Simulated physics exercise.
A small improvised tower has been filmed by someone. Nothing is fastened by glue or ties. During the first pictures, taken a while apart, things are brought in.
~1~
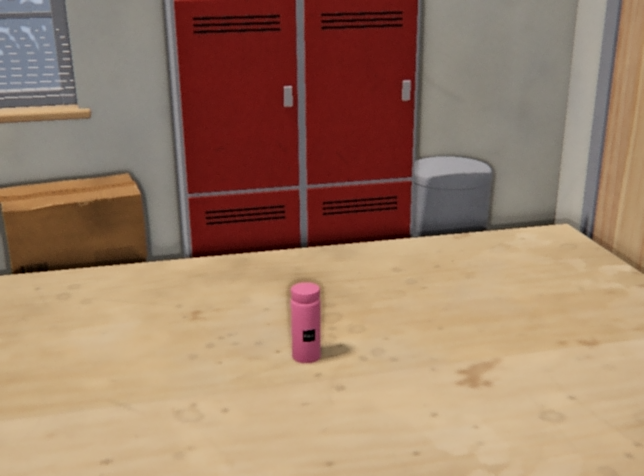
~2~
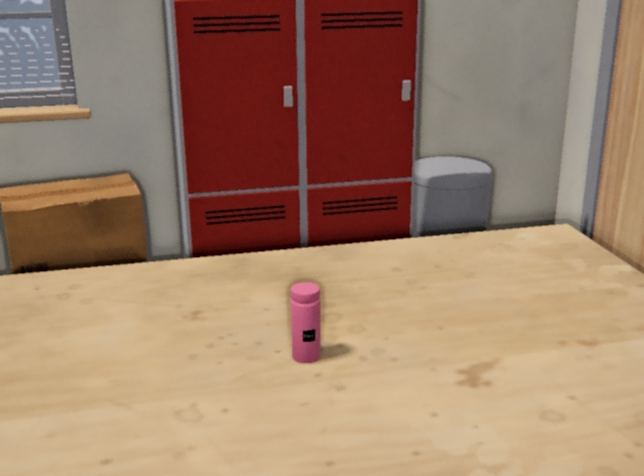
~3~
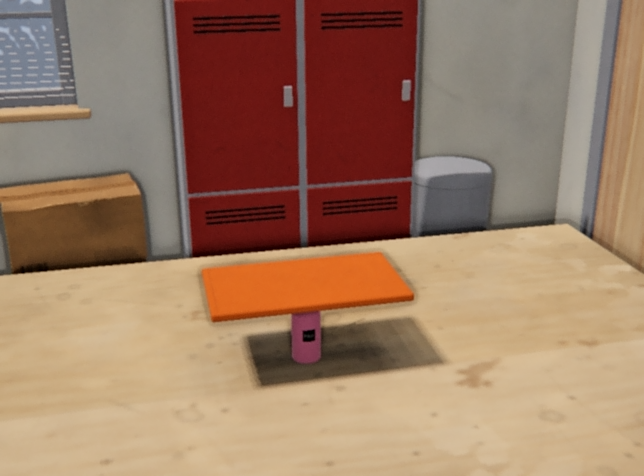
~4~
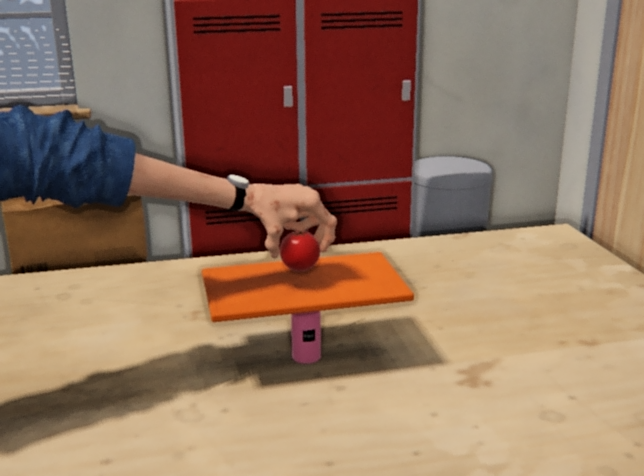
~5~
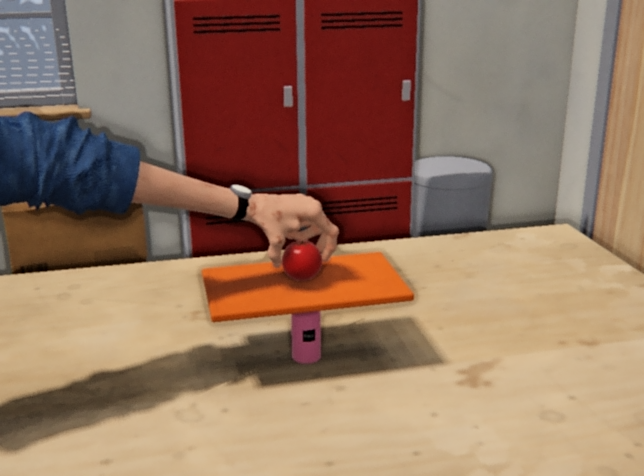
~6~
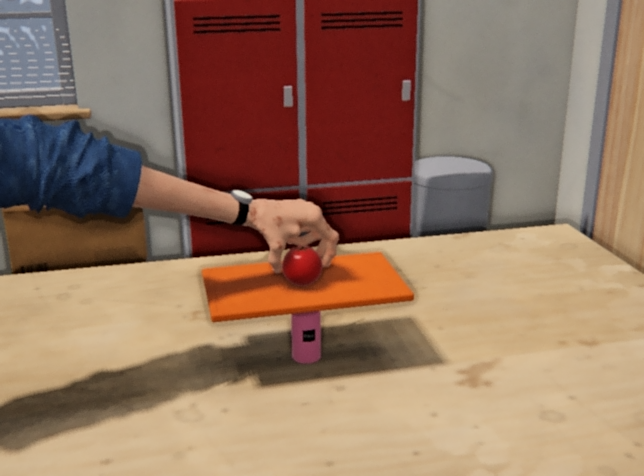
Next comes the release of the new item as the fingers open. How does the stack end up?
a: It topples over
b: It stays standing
(b) It stays standing.
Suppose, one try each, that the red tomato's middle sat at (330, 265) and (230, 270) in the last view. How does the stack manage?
First release - upright; second release - toppled.
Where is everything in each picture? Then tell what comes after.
In the first picture, the last thing is not in view yet; pink shaker (306, 323).
In the second picture, the last thing is not in view yet; pink shaker (306, 323).
In the third picture, the last thing is not in view yet; pink shaker (306, 323).
In the fourth picture, on its way; red tomato (300, 251); pink shaker (306, 323).
In the fifth picture, on its way; red tomato (302, 261); pink shaker (306, 323).
In the sixth picture, in place under the hand; red tomato (302, 266); pink shaker (306, 323).
Then, 0.20 s later than the last frame, all is still.
Then, 0.50 s later than the last frame, red tomato resting near (302, 266).
When it is over, all 3 as before. End places, in pixels of the last picture, red tomato near (302, 266). The stack holds.
